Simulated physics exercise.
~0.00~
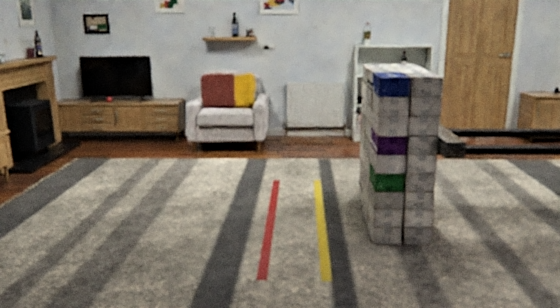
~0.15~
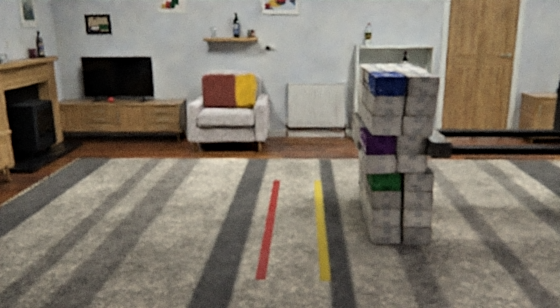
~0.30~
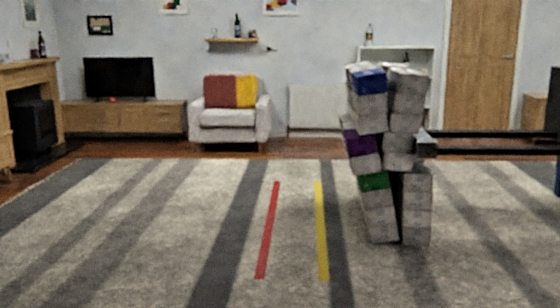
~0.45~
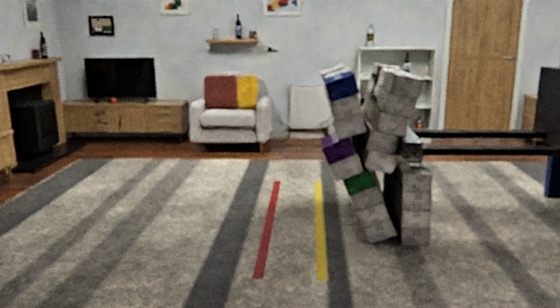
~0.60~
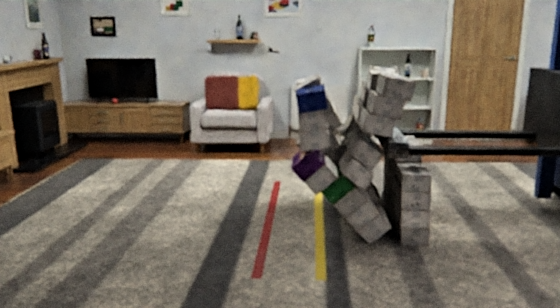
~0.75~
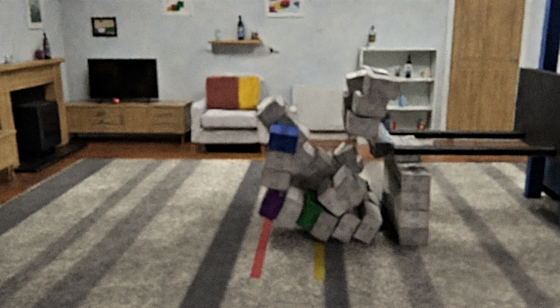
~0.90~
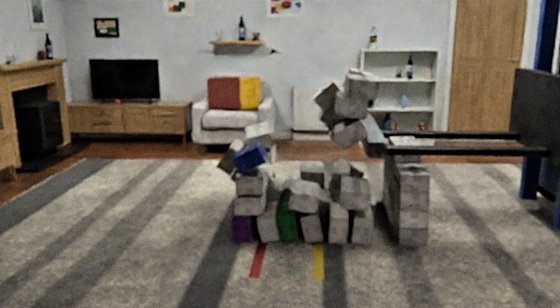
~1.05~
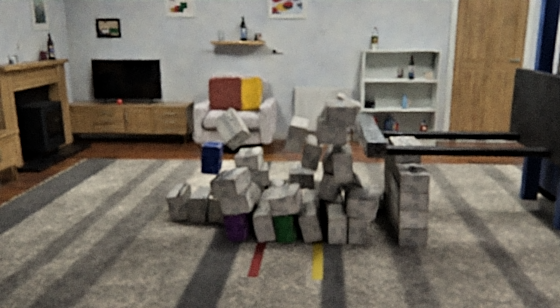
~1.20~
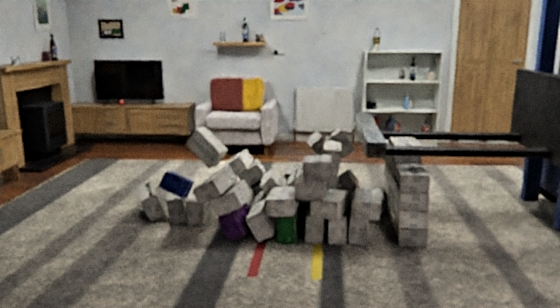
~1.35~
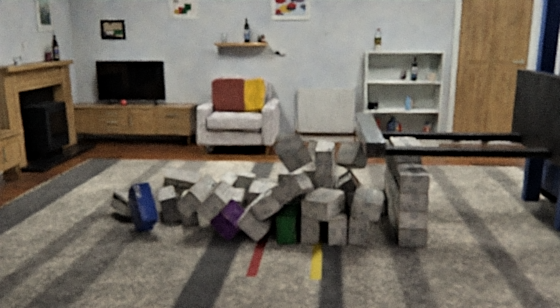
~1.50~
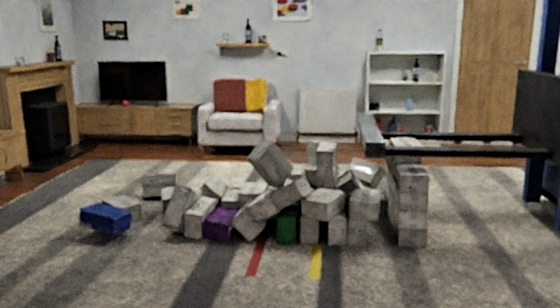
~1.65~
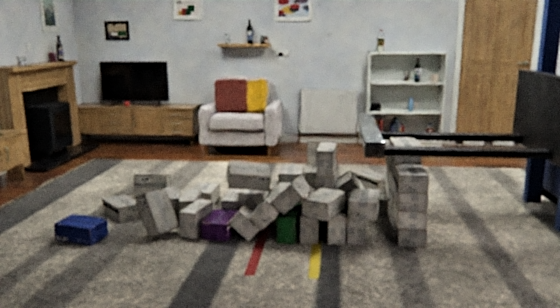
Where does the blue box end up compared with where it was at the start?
It starts at the top of the standing stack, to the right of the yellow stripe. By the end it lies on the rug at the far left of the spilled boxes, well beyond the red stripe.
